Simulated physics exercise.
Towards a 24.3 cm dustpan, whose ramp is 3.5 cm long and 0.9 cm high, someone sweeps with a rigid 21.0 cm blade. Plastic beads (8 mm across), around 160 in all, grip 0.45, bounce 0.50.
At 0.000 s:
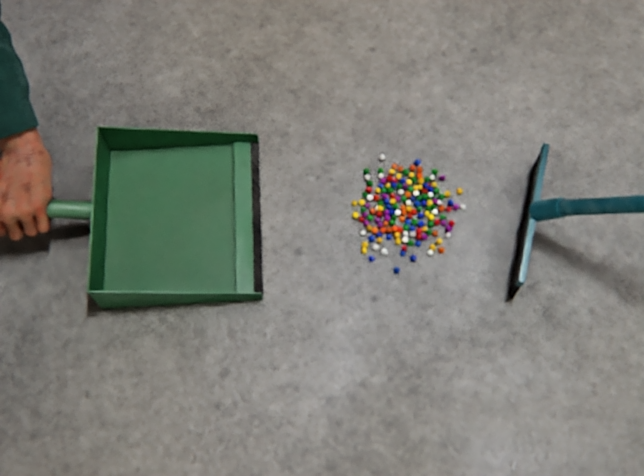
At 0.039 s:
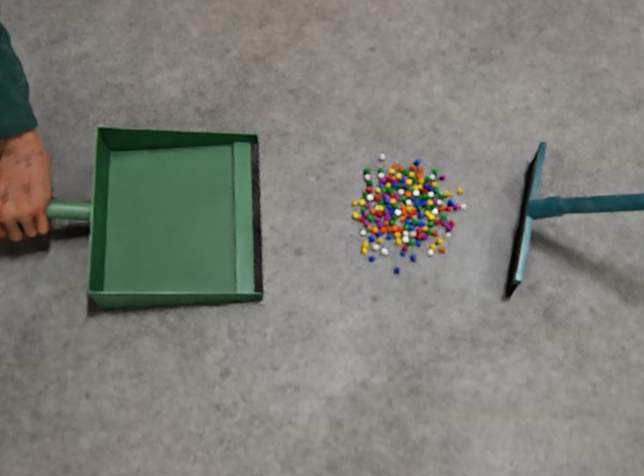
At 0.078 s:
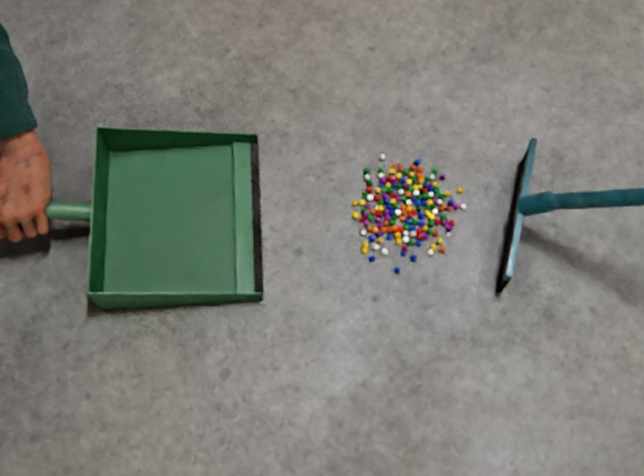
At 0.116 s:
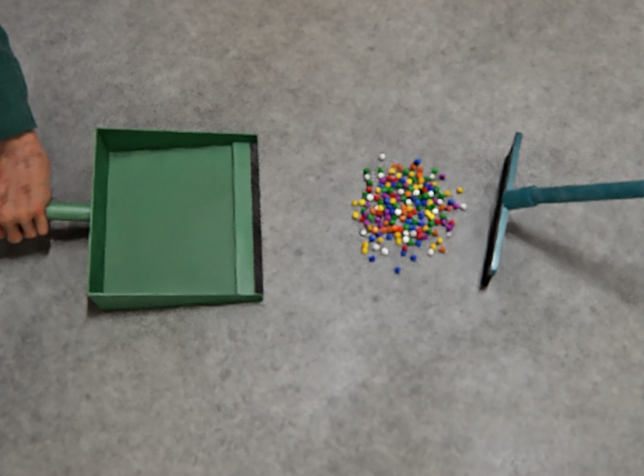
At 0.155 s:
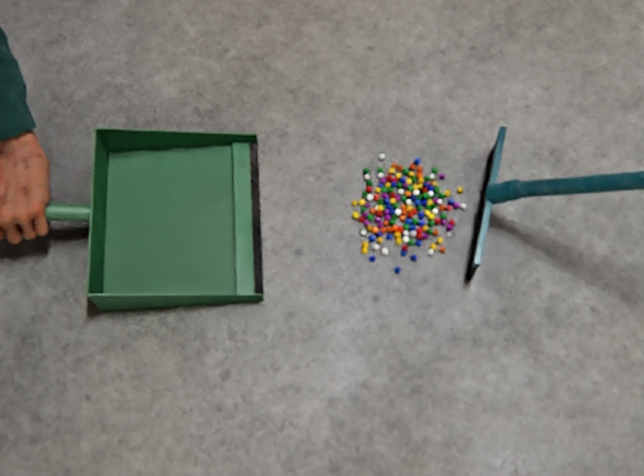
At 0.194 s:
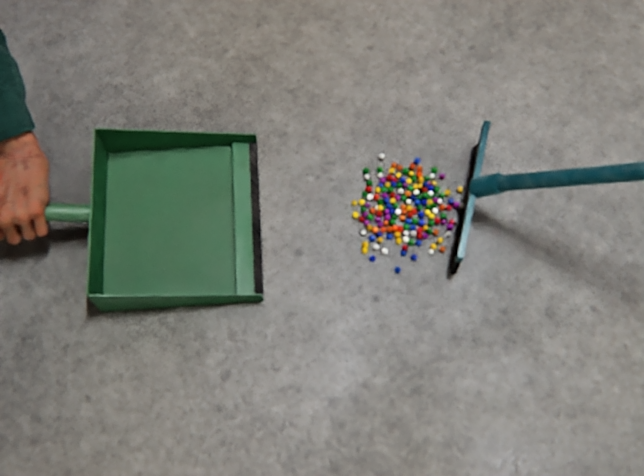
At the start, a hand grips a green dustpan on the left, a pile of multicoloured beads lies on the grey floor, and a teal blade on a handle stands to the right. The blade slides left across the floor until it reaches the pile's right edge, while the dustpan stays nearly still.
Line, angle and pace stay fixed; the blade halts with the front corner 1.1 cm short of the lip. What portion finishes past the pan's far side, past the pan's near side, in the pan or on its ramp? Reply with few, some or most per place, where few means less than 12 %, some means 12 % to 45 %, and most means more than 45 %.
Far side = some, near side = few, pan = some.
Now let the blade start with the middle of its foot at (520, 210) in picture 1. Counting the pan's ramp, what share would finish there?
Estimate: Near 10 %.
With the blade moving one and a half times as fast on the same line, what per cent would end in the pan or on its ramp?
Then roughly 20 per cent.
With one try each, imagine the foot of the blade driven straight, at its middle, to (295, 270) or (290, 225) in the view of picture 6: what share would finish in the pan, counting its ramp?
First try around 0 %, second try around 10 %.
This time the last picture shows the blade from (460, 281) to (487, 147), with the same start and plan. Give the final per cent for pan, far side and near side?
Split: Pan = 5, far = 15, near = 0.
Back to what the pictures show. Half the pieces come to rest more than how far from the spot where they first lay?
I'd say near 22 cm.
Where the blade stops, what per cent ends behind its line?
Estimate: Near 20 %.
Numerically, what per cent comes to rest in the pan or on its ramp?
Roughly 15 %.
After 0.43 s, middle of the blade 17 cm from the lip; 0 % over the lip, far side 5 %, near side 0 %.
After 0.58 s, middle of the blade 9 cm from the lip; 0 % over the lip, far side 20 %, near side 0 %.
After 0.86 s, middle of the blade 4 cm from the lip; 20 % over the lip, far side 35 %, near side 0 %.
In the end, at 1.6 s, far side 35 %, near side 0 %, pan 15 %, in front of the lip or behind the blade 45 %.
